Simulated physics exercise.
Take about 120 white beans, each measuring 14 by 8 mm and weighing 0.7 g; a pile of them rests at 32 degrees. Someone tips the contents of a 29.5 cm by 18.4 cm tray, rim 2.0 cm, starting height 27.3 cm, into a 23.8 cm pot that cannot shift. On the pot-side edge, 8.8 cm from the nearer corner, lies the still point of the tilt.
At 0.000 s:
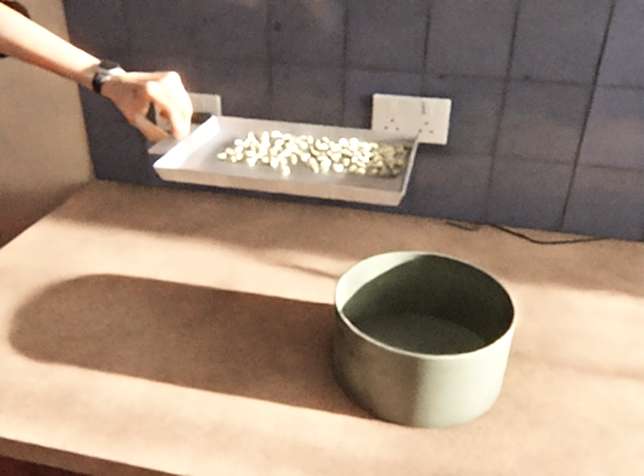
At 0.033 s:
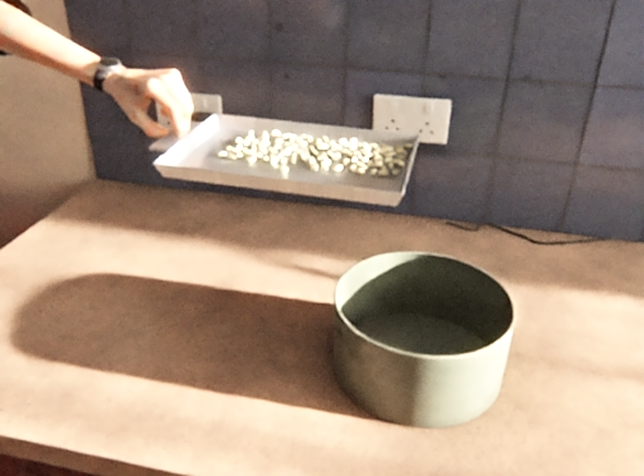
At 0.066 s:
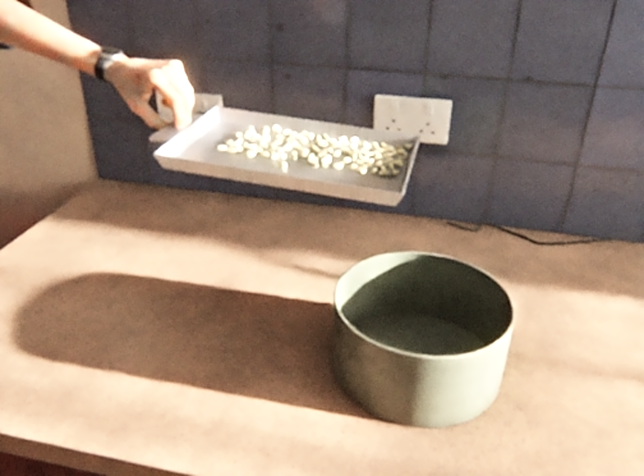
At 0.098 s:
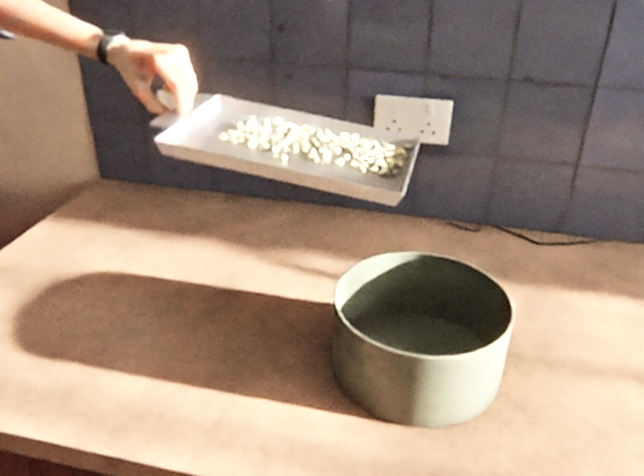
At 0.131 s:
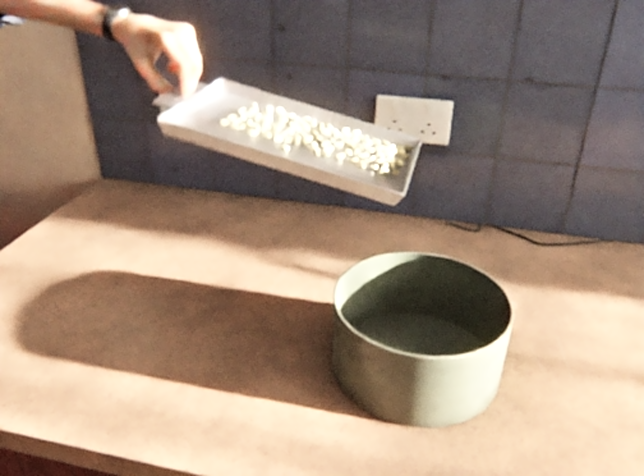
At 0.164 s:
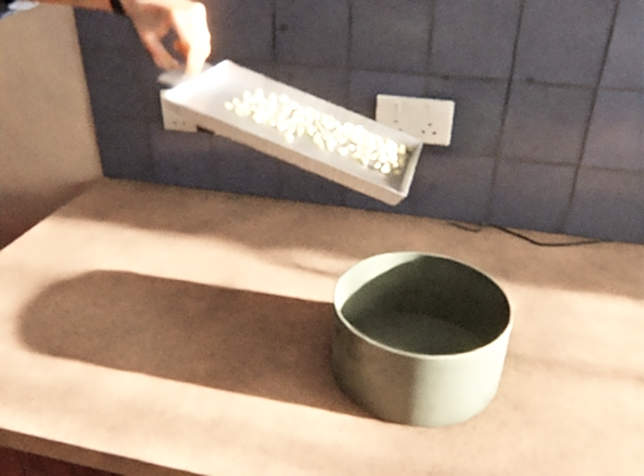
We see a hand holding a shallow pale tray of white beans above a countertop, to the upper left of a round green pot. The hand raises the tray's left end, slanting it down toward the right while the pot stays still.
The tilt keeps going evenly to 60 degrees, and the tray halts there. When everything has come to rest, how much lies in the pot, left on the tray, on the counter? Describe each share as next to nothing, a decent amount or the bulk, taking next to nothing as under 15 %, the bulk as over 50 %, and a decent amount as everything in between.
In order: Pot: That should get a moderate amount, left on the tray: That should get a moderate amount, counter: That should get a moderate amount.
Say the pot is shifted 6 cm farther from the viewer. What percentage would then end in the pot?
My estimate: Some 60 per cent.
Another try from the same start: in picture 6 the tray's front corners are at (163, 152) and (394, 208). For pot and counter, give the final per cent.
Split: Pot = 60, counter = 10.
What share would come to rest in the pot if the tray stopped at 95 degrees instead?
That would be around 50 percent.
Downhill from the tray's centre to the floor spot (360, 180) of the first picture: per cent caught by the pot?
My best guess is some 65 per cent.
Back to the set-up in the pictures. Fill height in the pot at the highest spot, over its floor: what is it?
About 1.0 centimetres.
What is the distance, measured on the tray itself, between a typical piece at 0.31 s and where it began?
1 cm.
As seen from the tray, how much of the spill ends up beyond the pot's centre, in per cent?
About 90 per cent.
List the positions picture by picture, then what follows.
In the first frame, tray tilt 0 degrees, front corners at (162, 164) and (398, 190); middle of the pieces at (314, 154); pot at (424, 297).
In the second frame, tray tilt 1 degrees, front corners at (162, 161) and (397, 190); middle of the pieces at (314, 153).
In the third frame, tray tilt 3 degrees, front corners at (162, 153) and (397, 190), lowest corner right back; middle of the pieces at (314, 150).
In the fourth frame, tray tilt 7 degrees, front corners at (163, 138) and (398, 190), lowest corner right back; middle of the pieces at (315, 145).
In the fifth frame, tray tilt 12 degrees, front corners at (166, 118) and (399, 190), lowest corner right back; middle of the pieces at (317, 137).
In the sixth frame, tray tilt 17 degrees, front corners at (171, 96) and (400, 191), lowest corner right back; middle of the pieces at (320, 130); pot at (422, 298). Its pace works out near 165 degrees a second.
After 0.31 s, tilt 41 degrees; the tray holds 100 %, the pot 0 %.
After 0.40 s, tilt 55 degrees; the tray holds 100 %, the pot 0 %.
After 0.63 s, tilt 60 degrees; the tray holds 55 %, the pot 0 %.
At rest (2.1 s), pot 35 %, tray 40 %, counter 25 %.
